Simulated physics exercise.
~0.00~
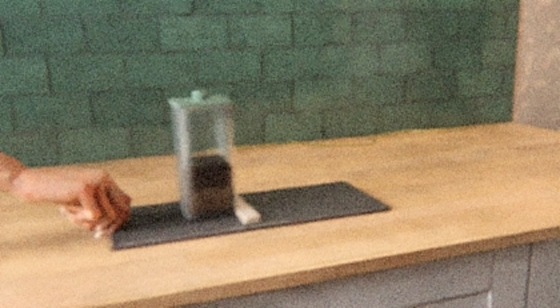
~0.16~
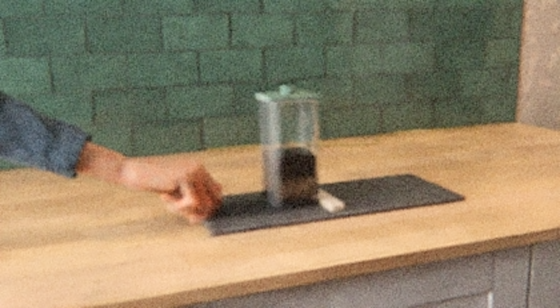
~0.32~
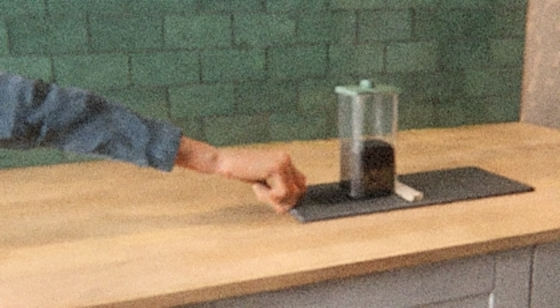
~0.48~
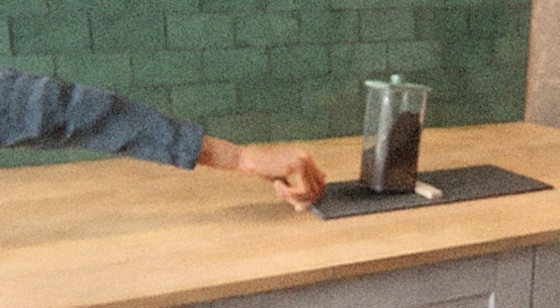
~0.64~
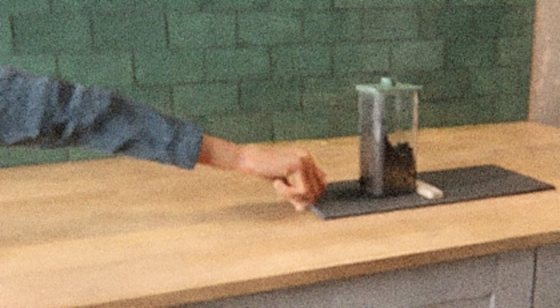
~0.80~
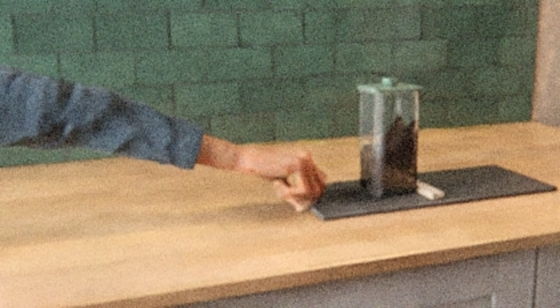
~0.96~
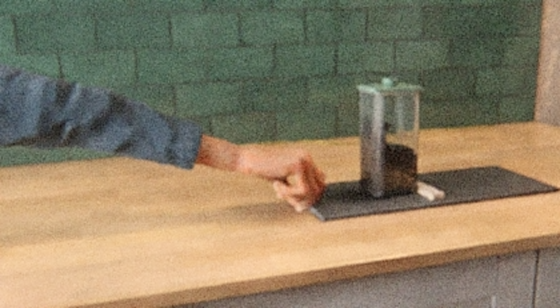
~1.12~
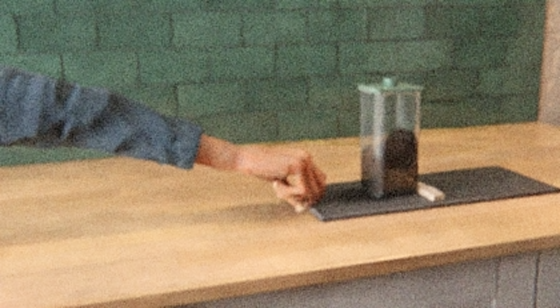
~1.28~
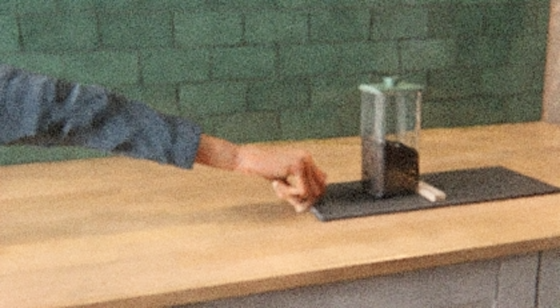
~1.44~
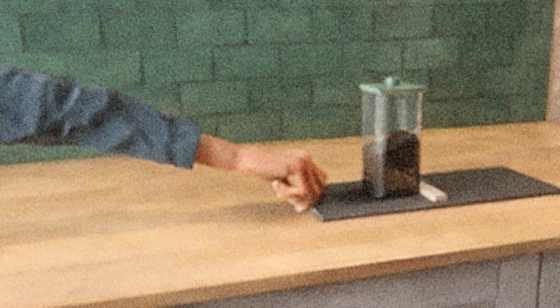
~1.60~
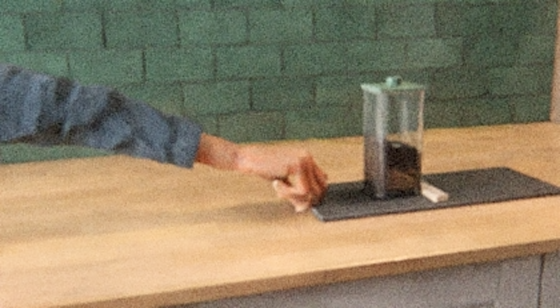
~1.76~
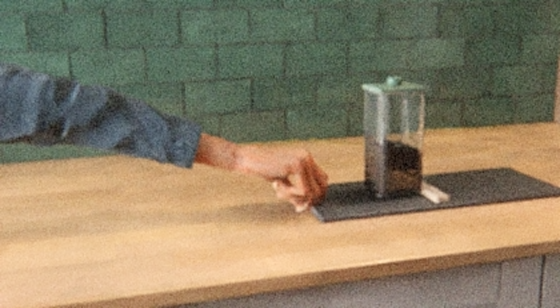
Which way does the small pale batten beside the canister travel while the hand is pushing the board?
The batten moves to the right along with the board, until the board comes to a stop.
